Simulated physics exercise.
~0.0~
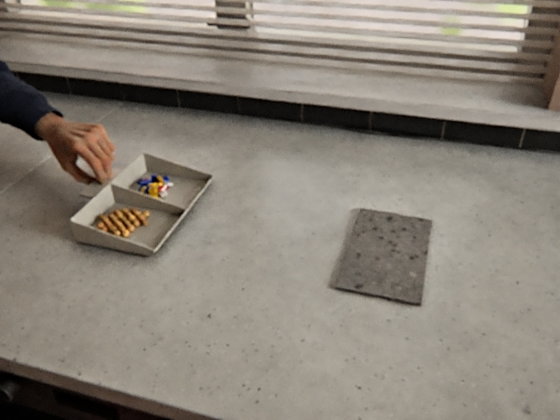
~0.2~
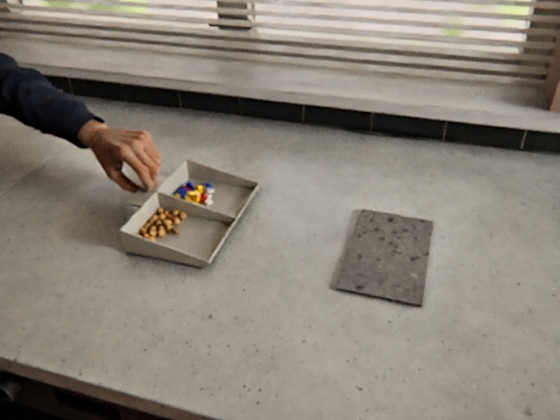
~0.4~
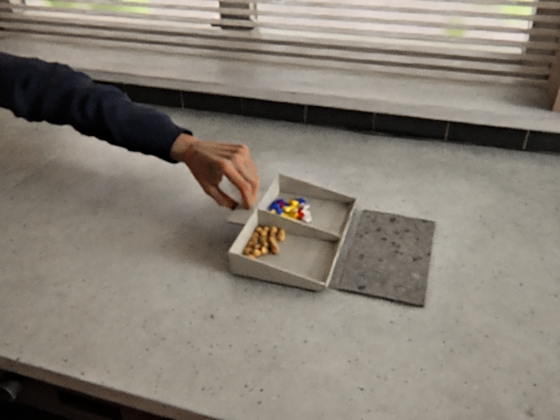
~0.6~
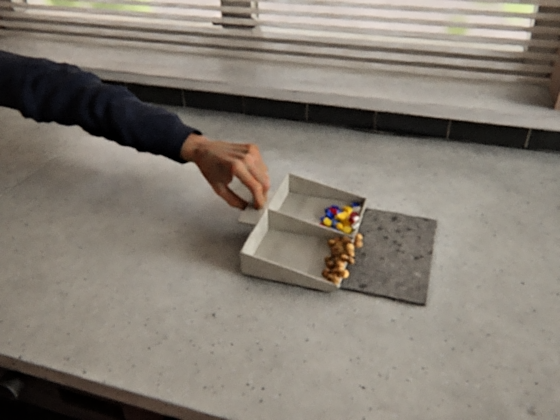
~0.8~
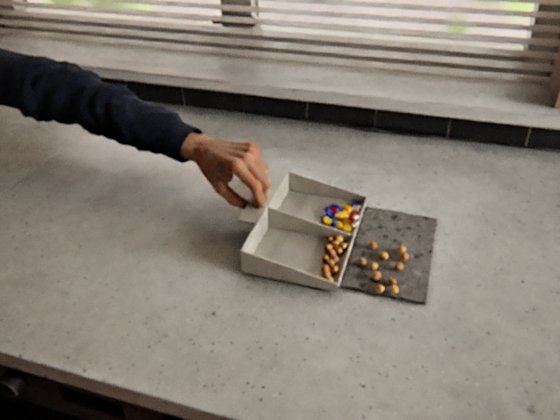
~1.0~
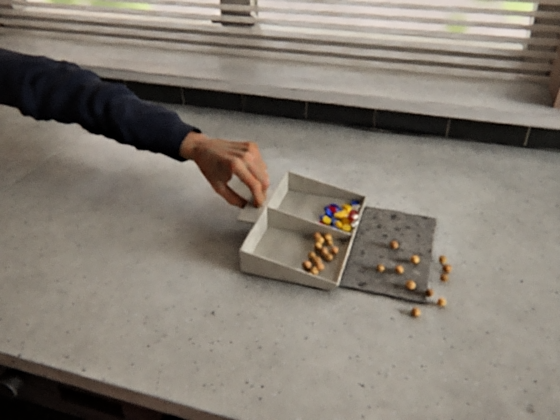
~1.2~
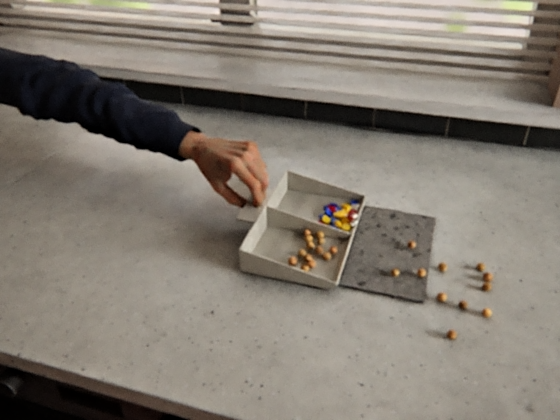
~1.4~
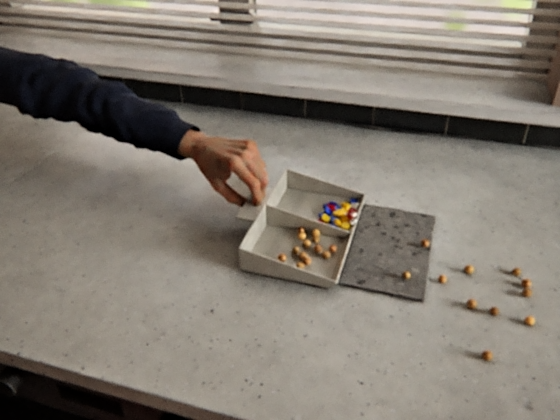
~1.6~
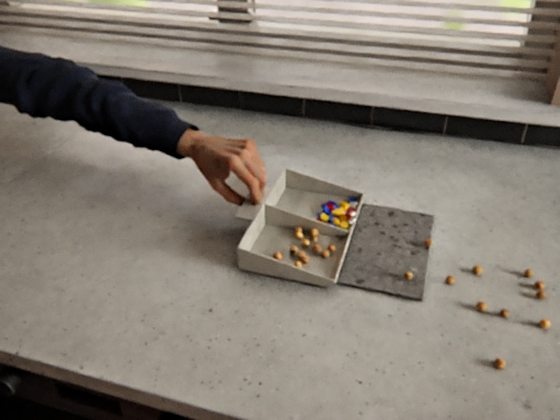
In this clip, a hand slides a two-part tray of small brown balls and colourful pieces rightward across a counter until it stops at a dark slab. Some brown balls spill over the slab and roll onto the counter, while the colourful pieces shift towards the rim but stay inside.
